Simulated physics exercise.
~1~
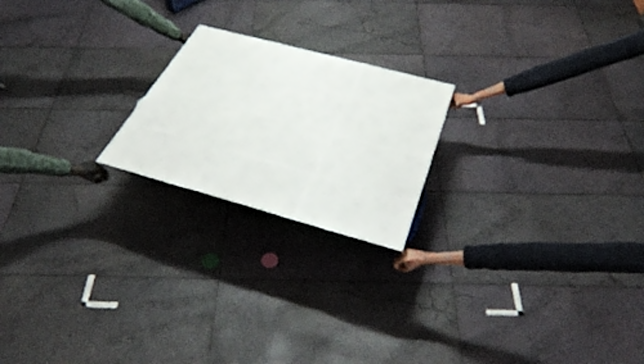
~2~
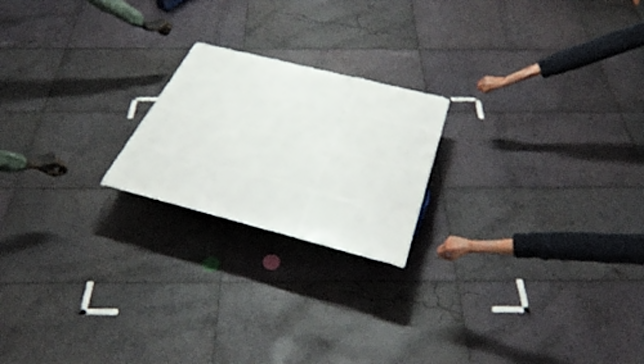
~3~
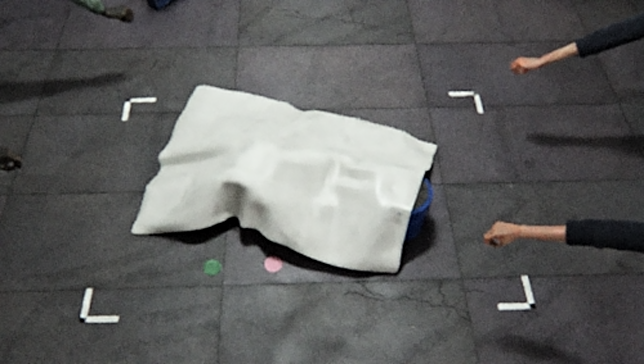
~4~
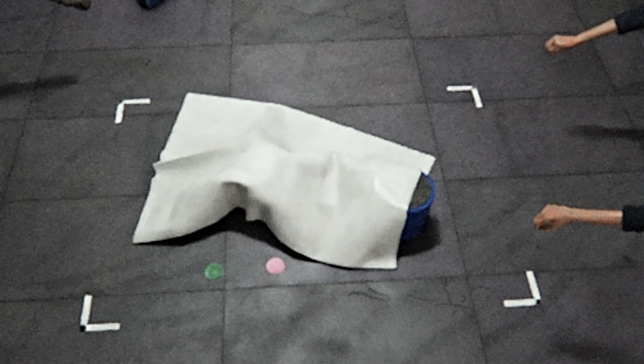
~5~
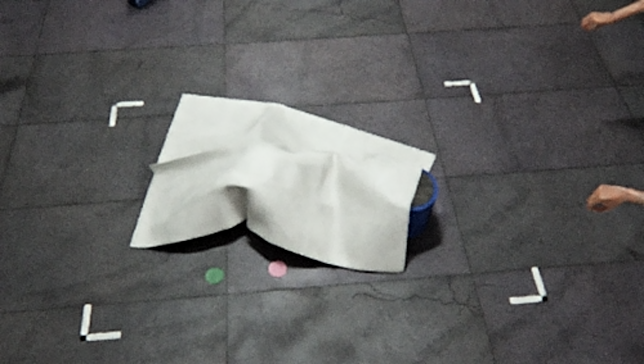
A white sheet, let go by several hands, drops and drapes crumpled beside a blue pot.
